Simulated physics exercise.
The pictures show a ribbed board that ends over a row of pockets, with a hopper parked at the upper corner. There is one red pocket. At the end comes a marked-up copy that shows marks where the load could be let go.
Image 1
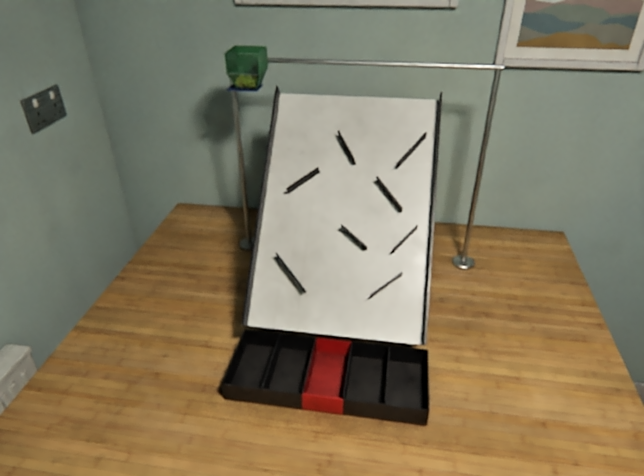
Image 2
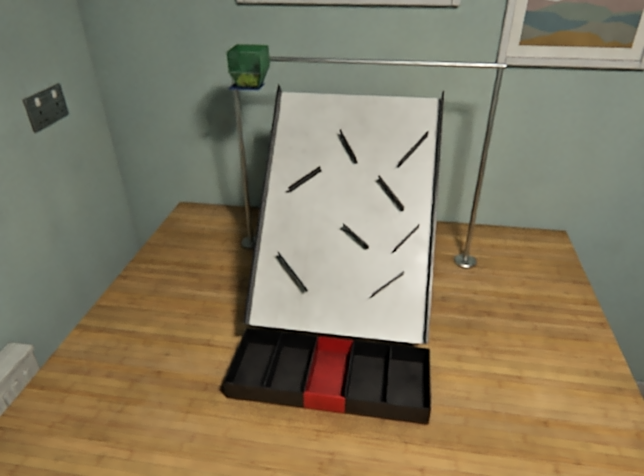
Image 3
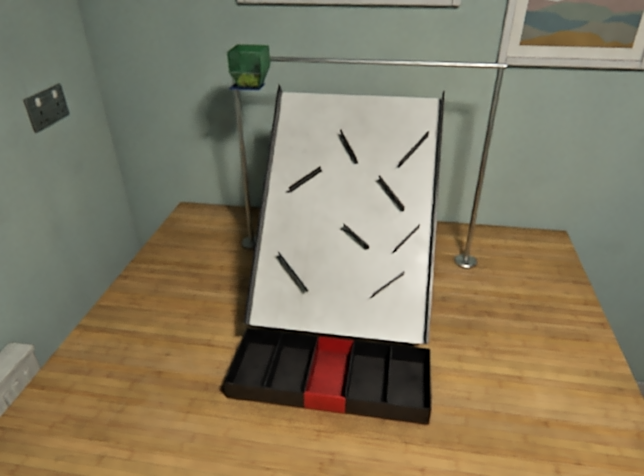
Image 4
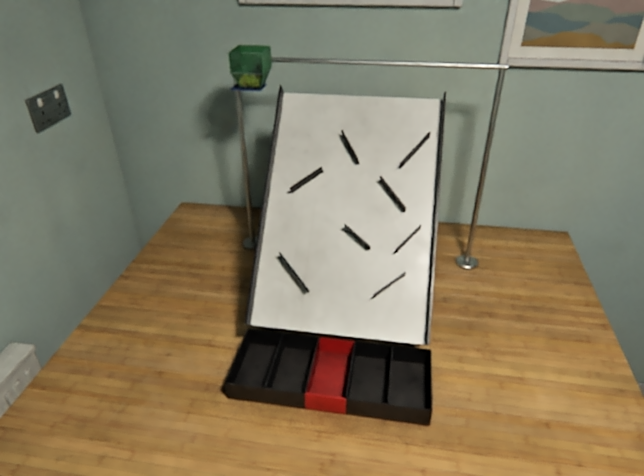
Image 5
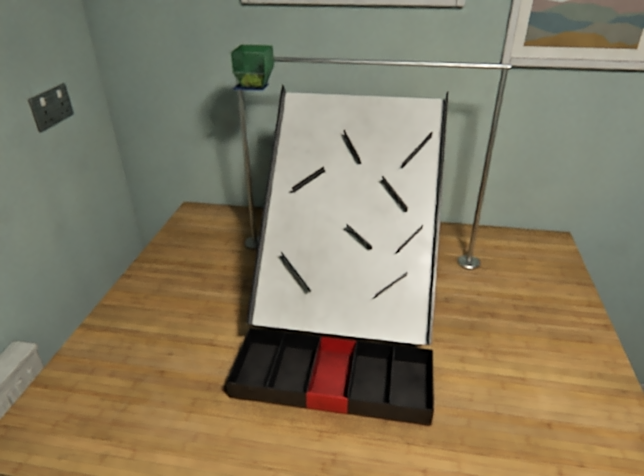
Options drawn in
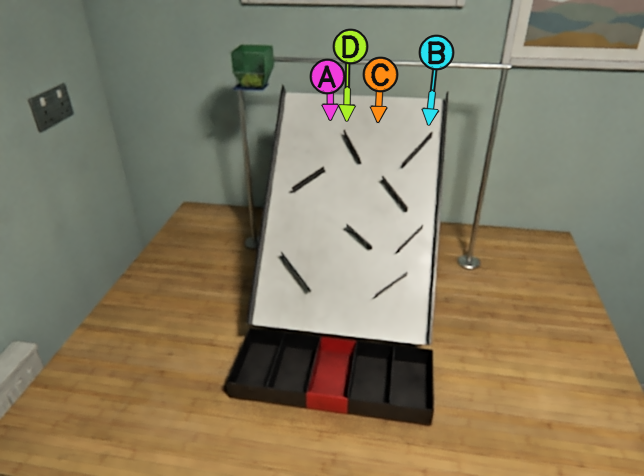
At first, a white board with dark slanted ribs leans above a row of black pockets with a red one in the middle, and a green hopper sits at its upper left corner. The view drifts very slightly, while the hopper, ribs and pockets all stay still through the end.
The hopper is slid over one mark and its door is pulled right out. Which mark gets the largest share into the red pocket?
C works best here.
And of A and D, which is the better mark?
D.
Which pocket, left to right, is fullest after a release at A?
The first from the left.
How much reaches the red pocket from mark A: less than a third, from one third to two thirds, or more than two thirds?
It is less than a third.
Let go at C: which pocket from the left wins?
It is the third one.
On the marked copy, mark A meets the board at (330, 114); mark B meets the board at (429, 119); mark C meets the board at (378, 116); mark D meets the board at (346, 115).
If A is chosen, about a quarter in the red pocket, about two thirds in other pockets, a small part outside the box.
If B is chosen, about half in the red pocket, about half in other pockets.
If C is chosen, most in the red pocket, about a quarter in other pockets.
If D is chosen, about half in the red pocket, about half in other pockets.
